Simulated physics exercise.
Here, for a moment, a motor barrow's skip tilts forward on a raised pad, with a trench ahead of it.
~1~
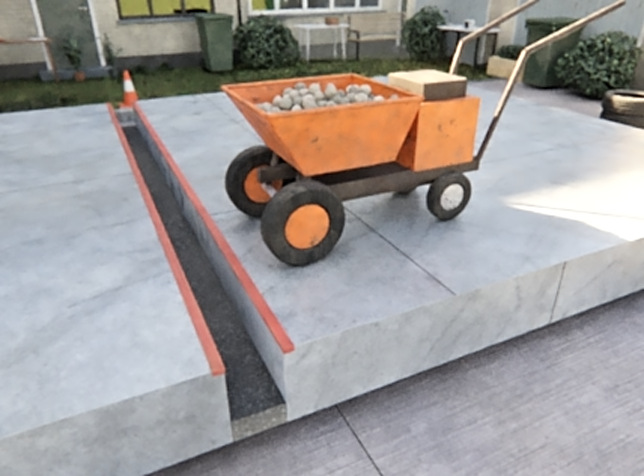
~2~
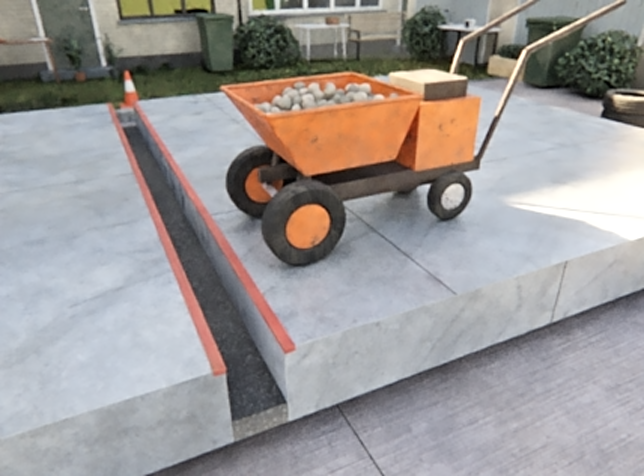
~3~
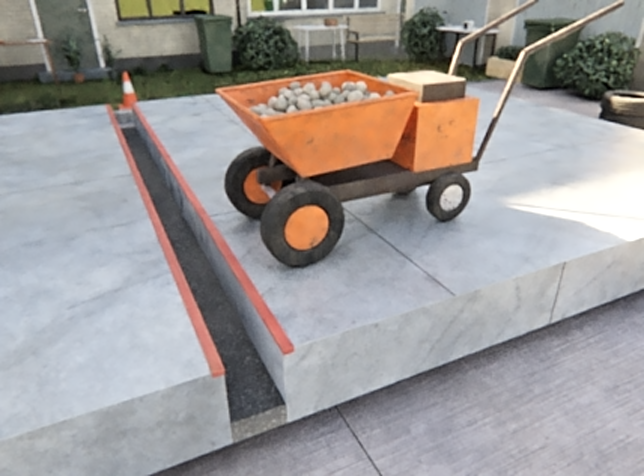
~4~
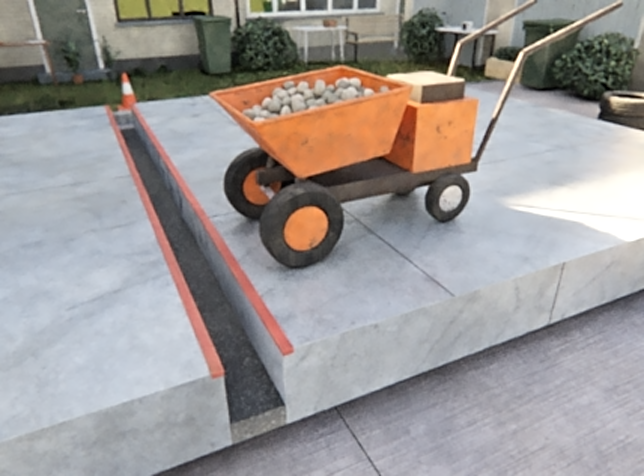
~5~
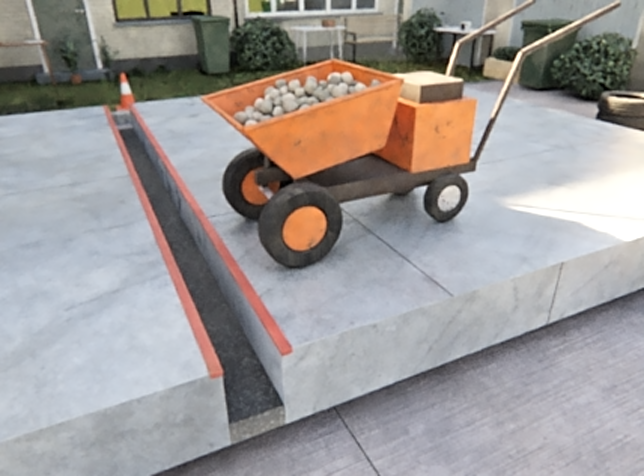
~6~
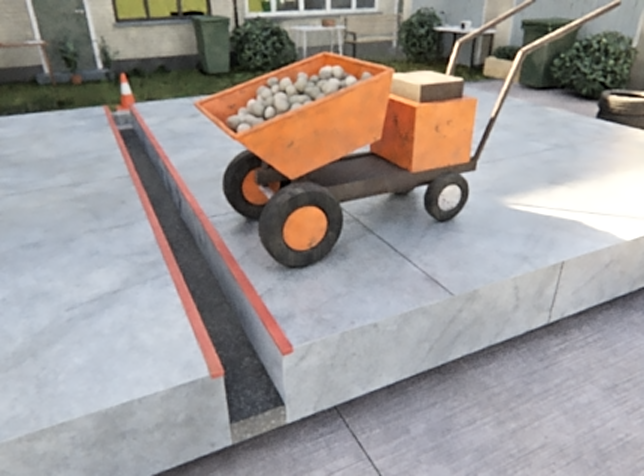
On a raised pale concrete pad in a paved yard, seen from slightly above, shrubs and dark bins stand before a building behind. An orange motor barrow with black tyres and a skip of grey pebbles stands right of a narrow, red-edged trench, a cone at its far end. The skip gradually tilts forward to the left, its rear rising, while the wheels and camera stay still.
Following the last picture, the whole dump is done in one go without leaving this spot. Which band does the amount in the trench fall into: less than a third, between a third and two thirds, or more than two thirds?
It falls into the band less than a third.
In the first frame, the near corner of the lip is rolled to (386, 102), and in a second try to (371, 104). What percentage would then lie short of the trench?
Try 1 about 40 %, try 2 about 30 %.
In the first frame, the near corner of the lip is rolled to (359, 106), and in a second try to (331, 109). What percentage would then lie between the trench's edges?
The first stopping place yields 60 % and the other yields 90 %.
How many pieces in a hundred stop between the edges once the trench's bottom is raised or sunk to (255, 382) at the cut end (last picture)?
I'd say roughly 0 in a hundred.
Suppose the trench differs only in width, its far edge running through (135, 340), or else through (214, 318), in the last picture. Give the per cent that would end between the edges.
In order: Some 90 per cent, then some 0 per cent.
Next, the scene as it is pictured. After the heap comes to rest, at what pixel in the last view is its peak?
I'd mark the summit at roughly pixel (123, 231).
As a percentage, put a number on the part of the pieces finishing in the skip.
It is some 25 percent.
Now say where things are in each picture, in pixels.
The first picture shows lip of the skip at (267, 117), level; top of the load at (320, 99), river pebbles; first edge of the trench at (261, 303); far edge at (198, 320), the trench under half as wide as the skip, and about as deep as wide.
The second picture shows lip of the skip at (266, 118), level; top of the load at (337, 101).
The third picture shows lip of the skip at (261, 121), tipped barely; top of the load at (333, 101).
The fourth picture shows lip of the skip at (254, 125), tipped a little; top of the load at (327, 99).
The fifth picture shows lip of the skip at (244, 130), tipped a little; top of the load at (336, 96).
The sixth picture shows lip of the skip at (235, 137), tipped clearly; top of the load at (328, 91); first edge of the trench at (260, 305); far edge at (196, 323).
Soon after the last picture, skip tipped steeply; all in the skip.
A little later, skip tipped right over; most in the skip; about a quarter beyond it; a stray few falling.
Later still, skip tipped right over; about a quarter in the skip; a stray few in or heaped over the trench; about two thirds beyond it.
By the end, skip tipped right over; about a quarter in the skip; a small part in or heaped over the trench; about two thirds beyond it.
